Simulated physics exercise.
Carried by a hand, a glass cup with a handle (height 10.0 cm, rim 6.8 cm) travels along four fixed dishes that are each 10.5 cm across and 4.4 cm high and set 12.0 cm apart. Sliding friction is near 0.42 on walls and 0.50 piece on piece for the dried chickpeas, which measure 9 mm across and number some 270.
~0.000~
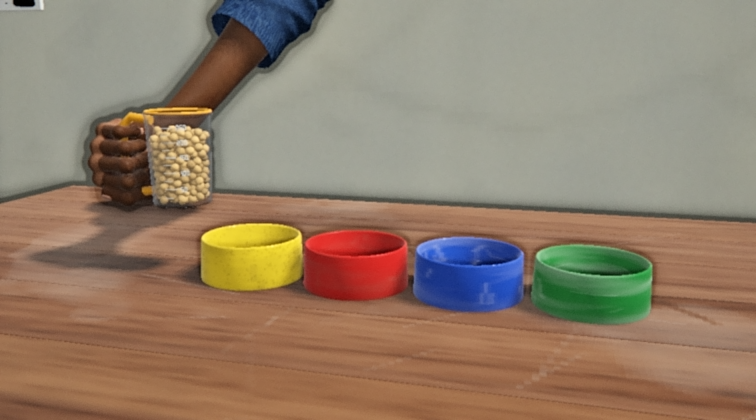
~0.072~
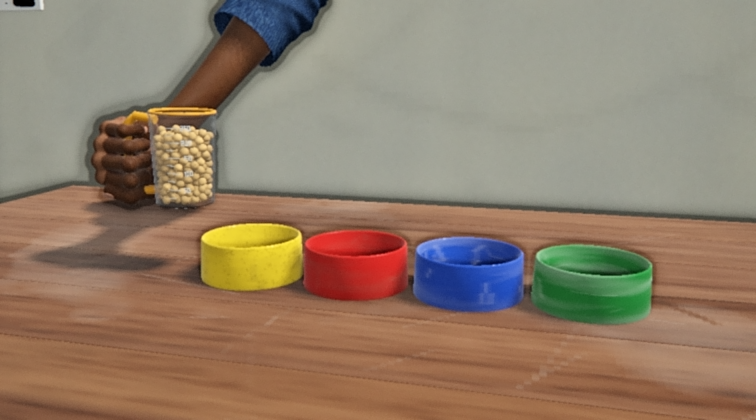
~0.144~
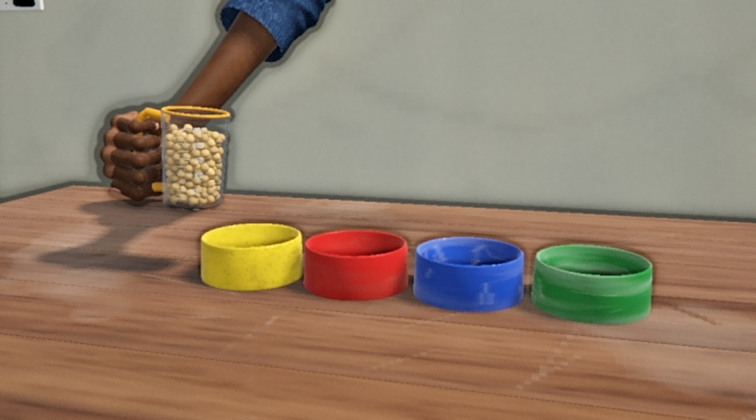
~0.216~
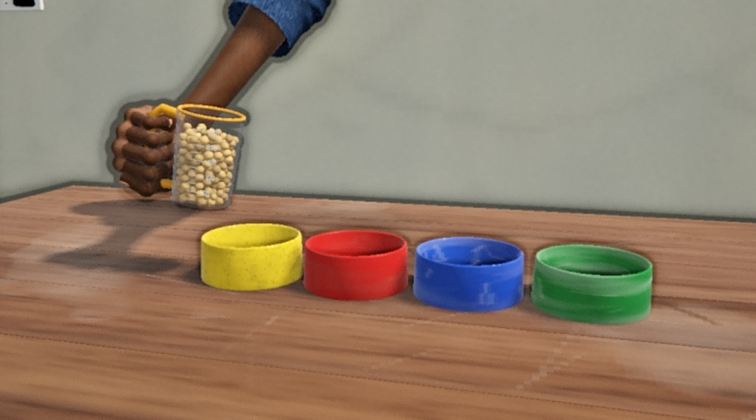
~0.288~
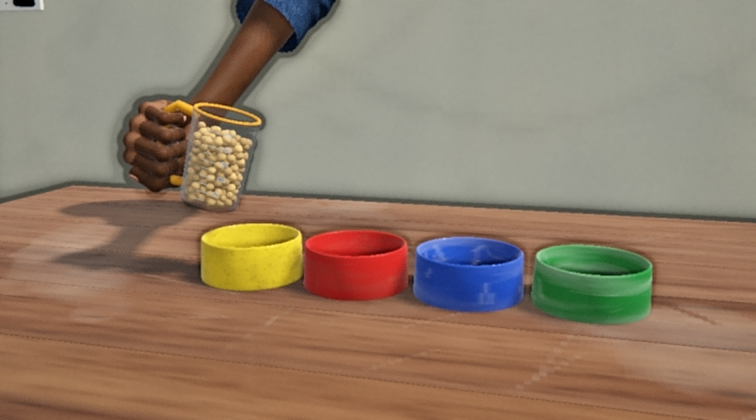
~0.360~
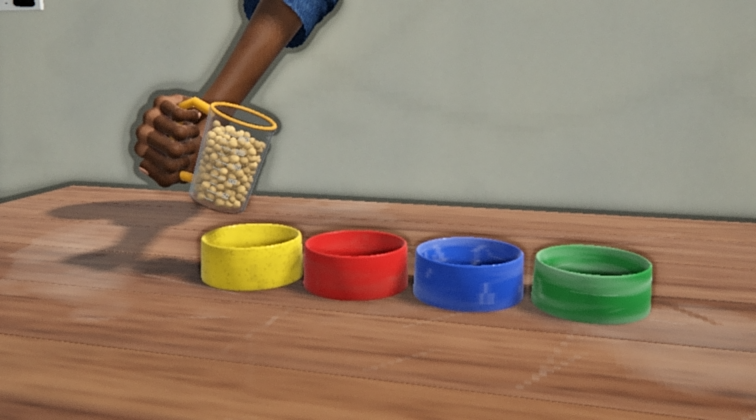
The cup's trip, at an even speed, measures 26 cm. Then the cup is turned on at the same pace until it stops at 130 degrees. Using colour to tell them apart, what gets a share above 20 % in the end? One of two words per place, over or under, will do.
As I see it, red dish: A fifth or less. Blue dish: More than a fifth. Green dish: A fifth or less. Yellow dish: A fifth or less. Counter: A fifth or less.
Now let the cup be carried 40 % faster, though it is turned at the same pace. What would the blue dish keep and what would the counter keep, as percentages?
Then the blue dish gets 100 and the counter 0.
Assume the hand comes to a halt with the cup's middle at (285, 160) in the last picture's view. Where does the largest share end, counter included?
The largest share goes to red.
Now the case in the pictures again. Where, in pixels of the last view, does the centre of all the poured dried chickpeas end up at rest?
When it all comes to rest, the middle is near (469, 273).
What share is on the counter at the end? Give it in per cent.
Near 0 percent, roughly speaking.
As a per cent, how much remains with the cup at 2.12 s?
I'd say close to 0 per cent.
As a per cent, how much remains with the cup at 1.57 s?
I'd estimate some 80 per cent of the load.
Then, at 1.09 s, tilt 72 degrees; cup holds 100 %.
After 1.57 s, tilt 106 degrees; cup holds 80 %, blue 15 %.
Then, at 2.12 s, tilt 130 degrees; cup holds 0 %, blue 100 %.
By 2.5 s all is still; red 0 %, blue 100 %, green 0 %, yellow 0 %, counter 0 %.
